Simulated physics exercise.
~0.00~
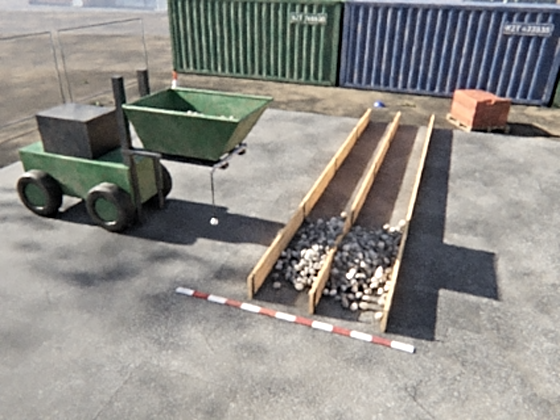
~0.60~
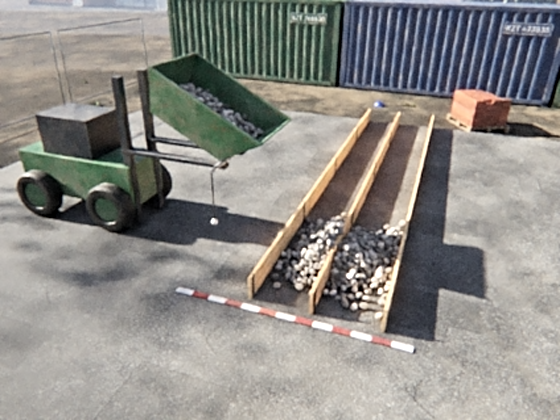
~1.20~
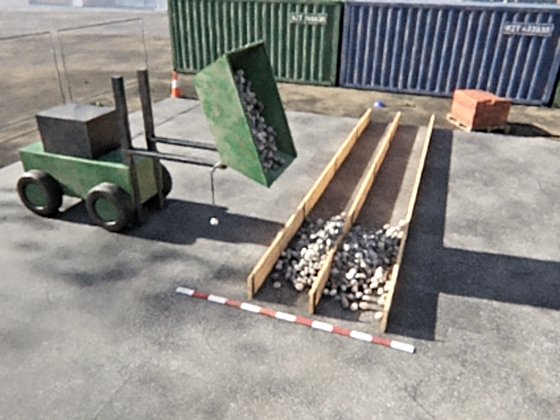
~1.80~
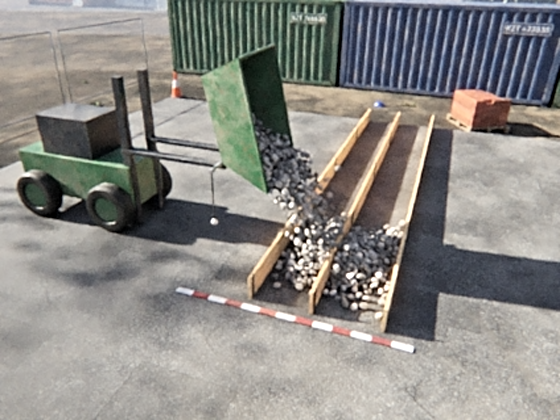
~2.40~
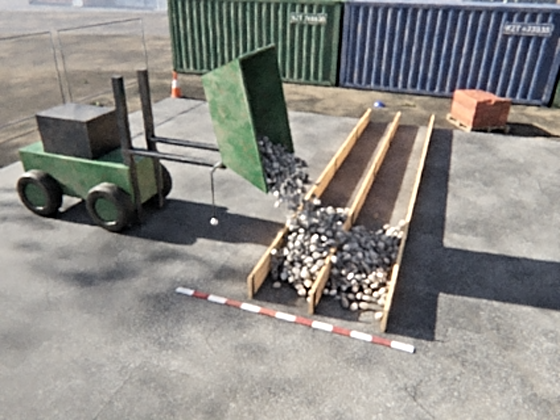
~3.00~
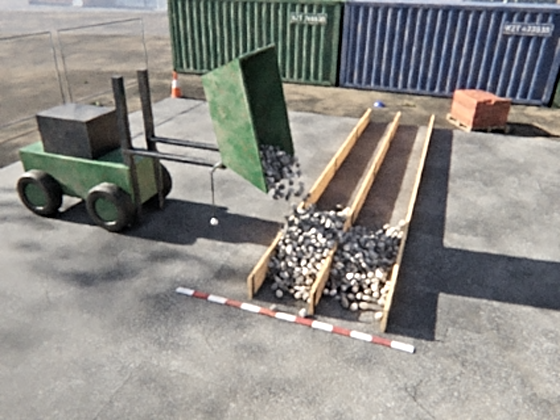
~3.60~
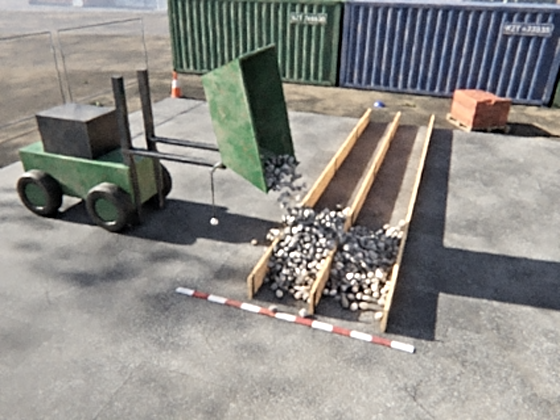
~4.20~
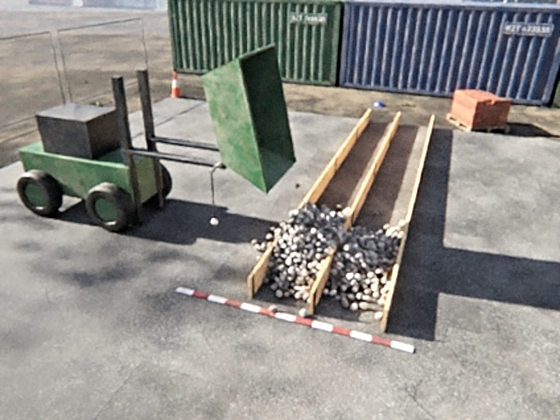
Green skip on a fork truck tipping steeply and pouring grey stones mostly into the near bay, ending empty and still.
